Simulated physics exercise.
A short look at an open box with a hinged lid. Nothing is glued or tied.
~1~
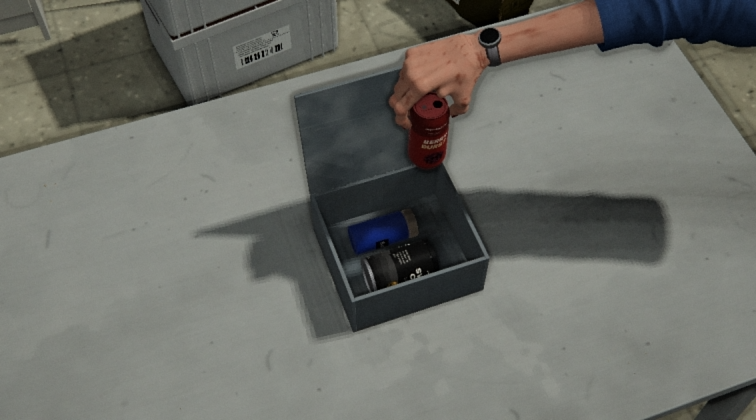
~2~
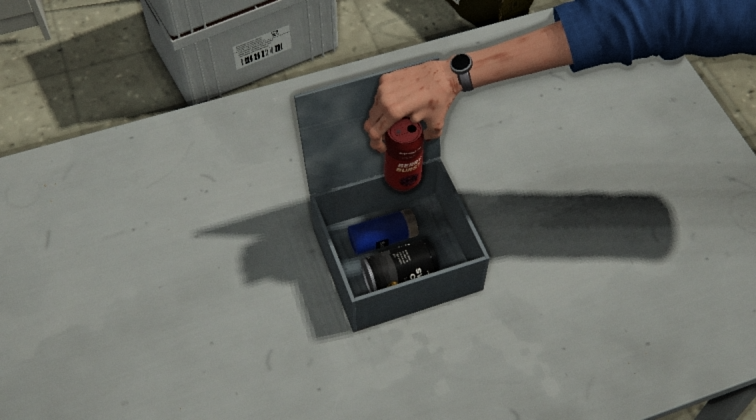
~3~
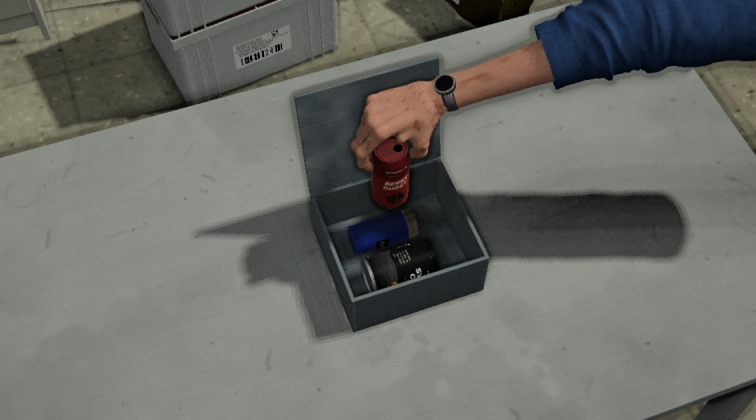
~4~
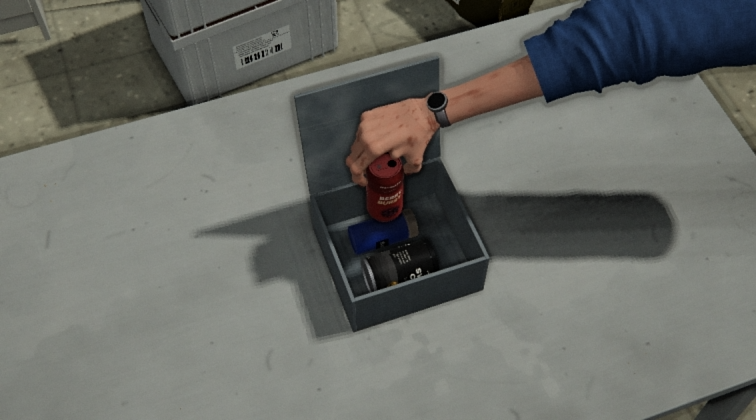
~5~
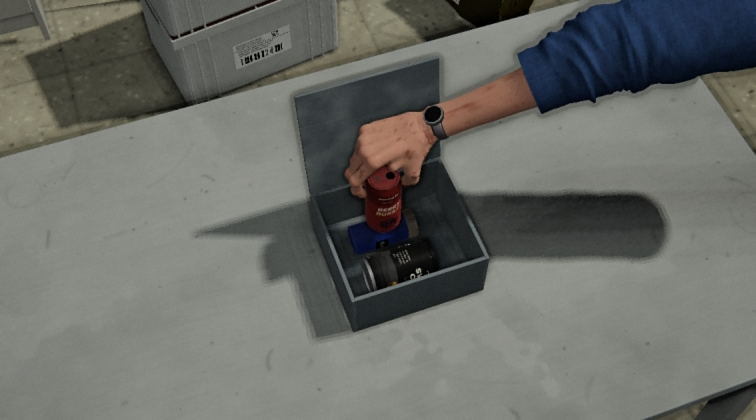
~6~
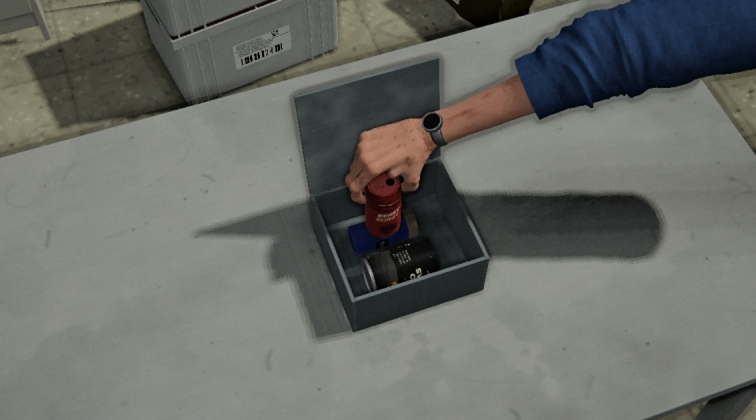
A hand wearing a dark watch, its arm in a blue sleeve, holds a red can above the back right of an open gray box and moves it left and downward. The can passes in front of the raised lid and goes into the box, and by the close the hand still grips it, over a blue cylinder beside a black one.
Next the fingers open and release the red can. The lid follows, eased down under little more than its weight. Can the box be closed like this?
As it turns out, it is held up.
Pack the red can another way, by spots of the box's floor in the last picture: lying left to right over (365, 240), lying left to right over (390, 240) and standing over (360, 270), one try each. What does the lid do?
In the first case it shuts flat; in the second case it closes; in the third case it will not close.
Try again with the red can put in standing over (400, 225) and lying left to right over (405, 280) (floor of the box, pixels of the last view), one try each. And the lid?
First try: It will not close; second try: It sits on the rim.
Then, 0.50 s past the last view, red can rocked 35° from its first pose near (390, 239); blue shaker displaced a little.
Then, 1.20 s past the last view, lid starting down; red can displaced about its own width near (383, 234); blue shaker displaced about its own width.
Then, 1.80 s past the last view, lid 38° above the rim; red can displaced about its own width near (384, 234); blue shaker displaced about its own width.
Finally, lid 23° above the rim; moved from the start, red can; the other 2 still in place. Final places as the last picture's camera would see them, red can near (384, 234).
